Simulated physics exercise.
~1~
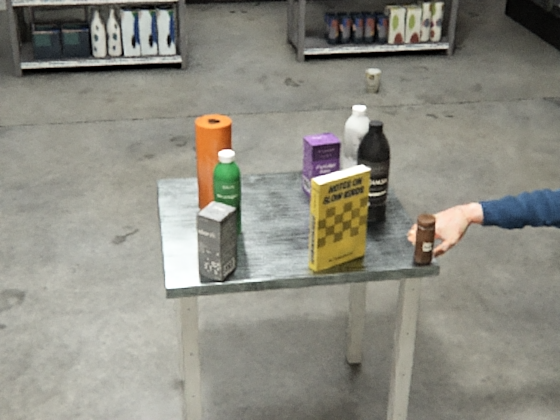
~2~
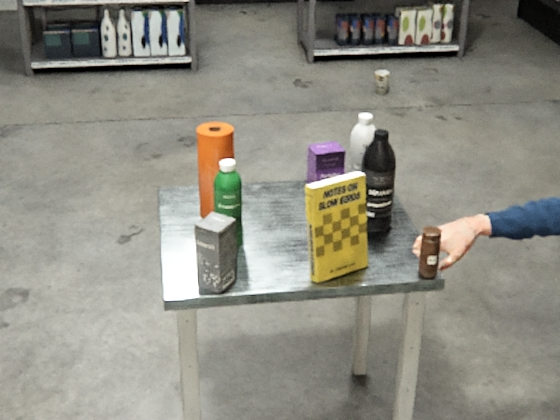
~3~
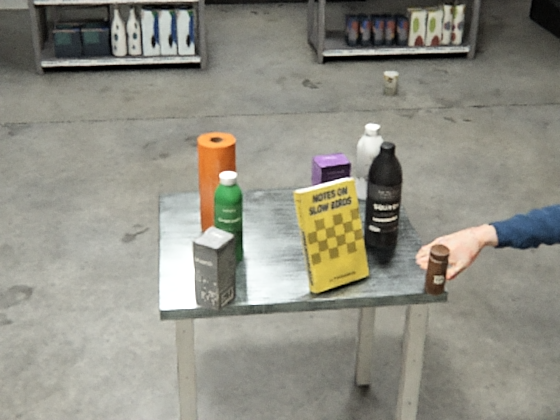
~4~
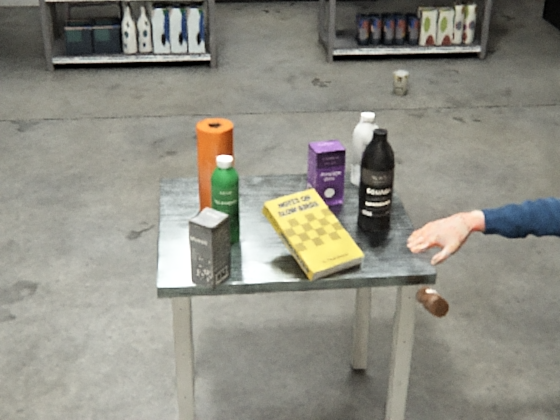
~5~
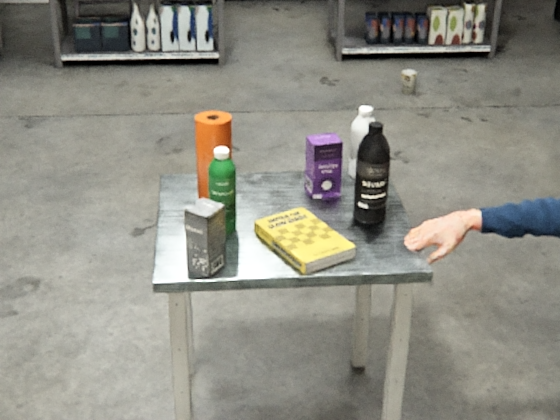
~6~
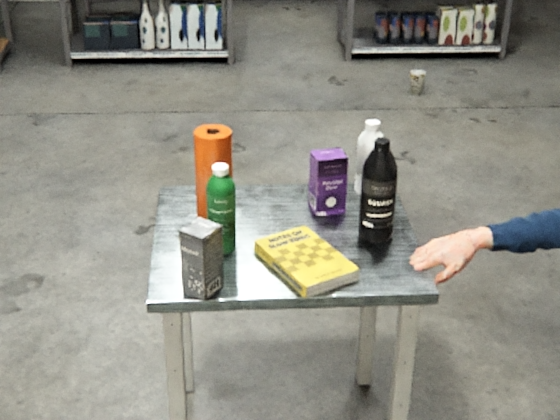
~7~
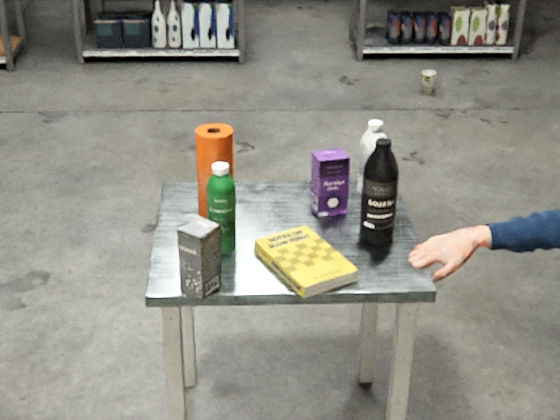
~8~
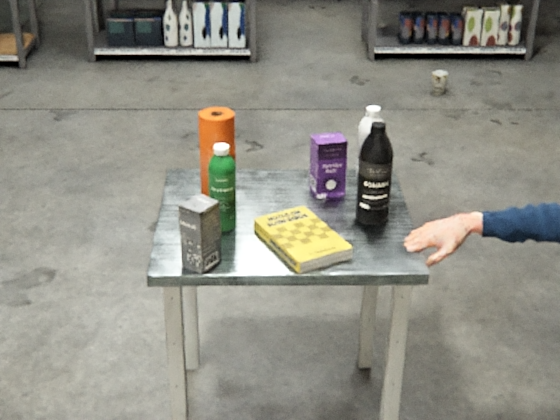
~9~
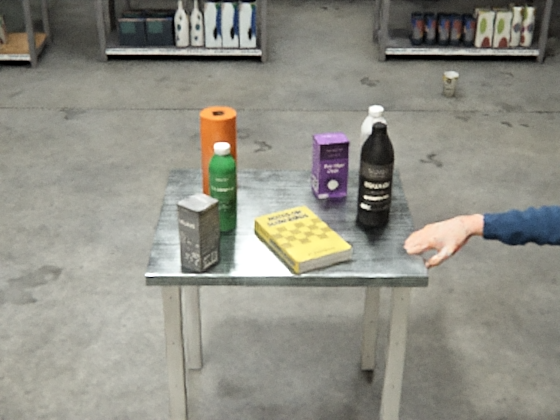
A small table holding bottles, cartons, an orange roll and a yellow book jolted, and the book tipped back and fell flat while a brown shaker dropped off the right edge beside an outstretched hand; everything else stayed standing.
